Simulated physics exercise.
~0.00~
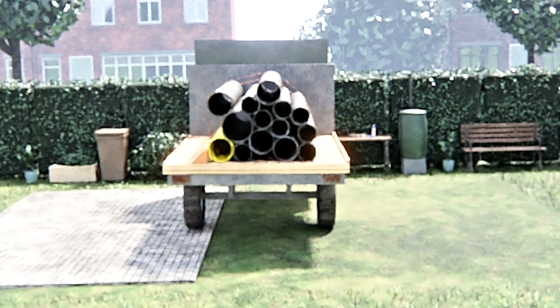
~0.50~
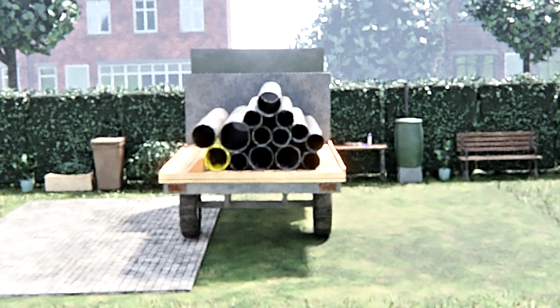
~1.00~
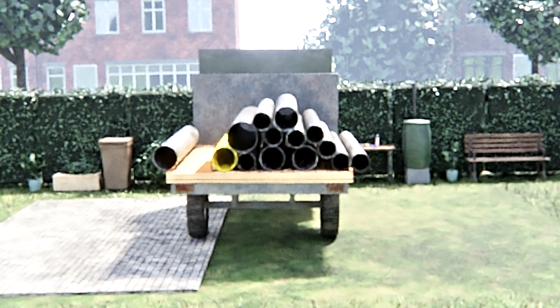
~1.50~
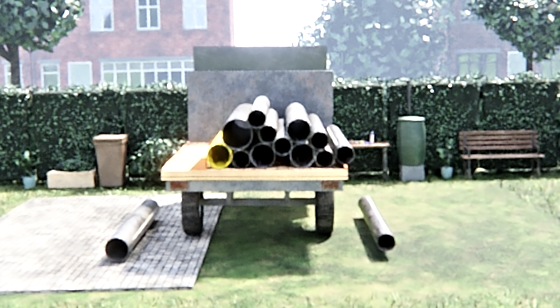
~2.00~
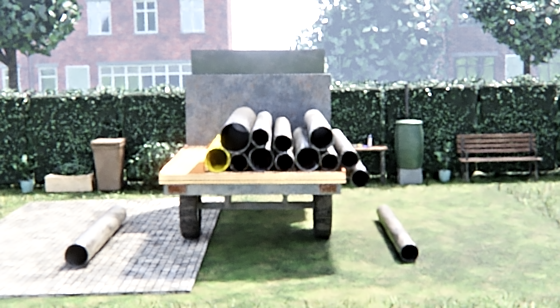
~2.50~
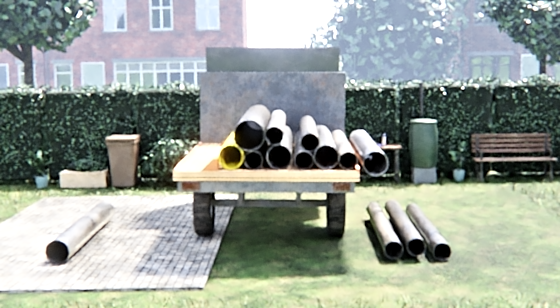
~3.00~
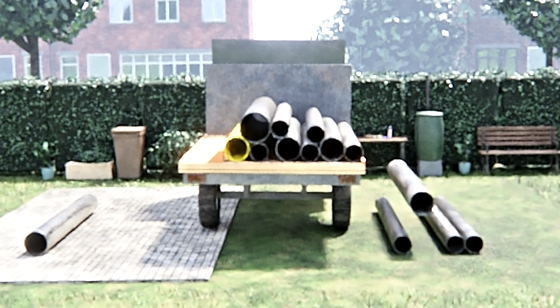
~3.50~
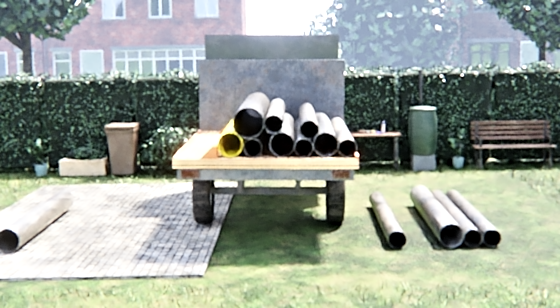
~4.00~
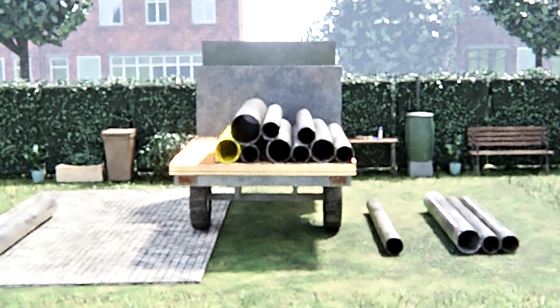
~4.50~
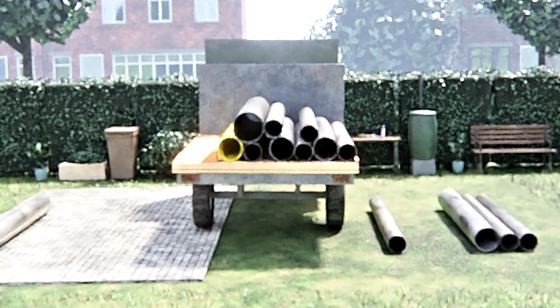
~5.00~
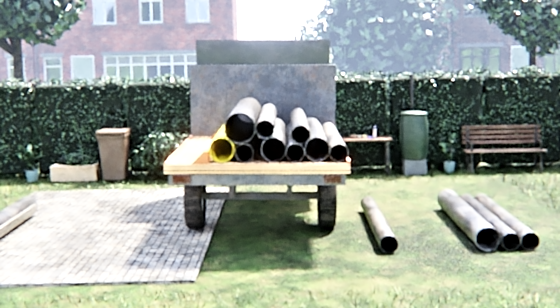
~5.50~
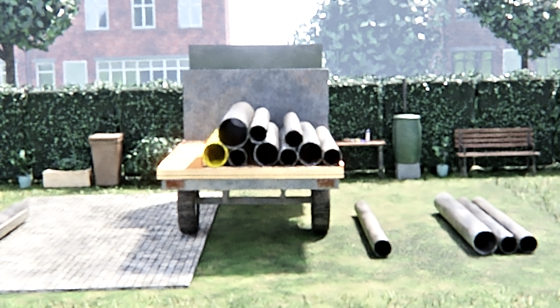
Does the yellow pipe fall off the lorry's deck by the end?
No, the yellow pipe stays on the deck near the left side, while other pipes end up on the ground.
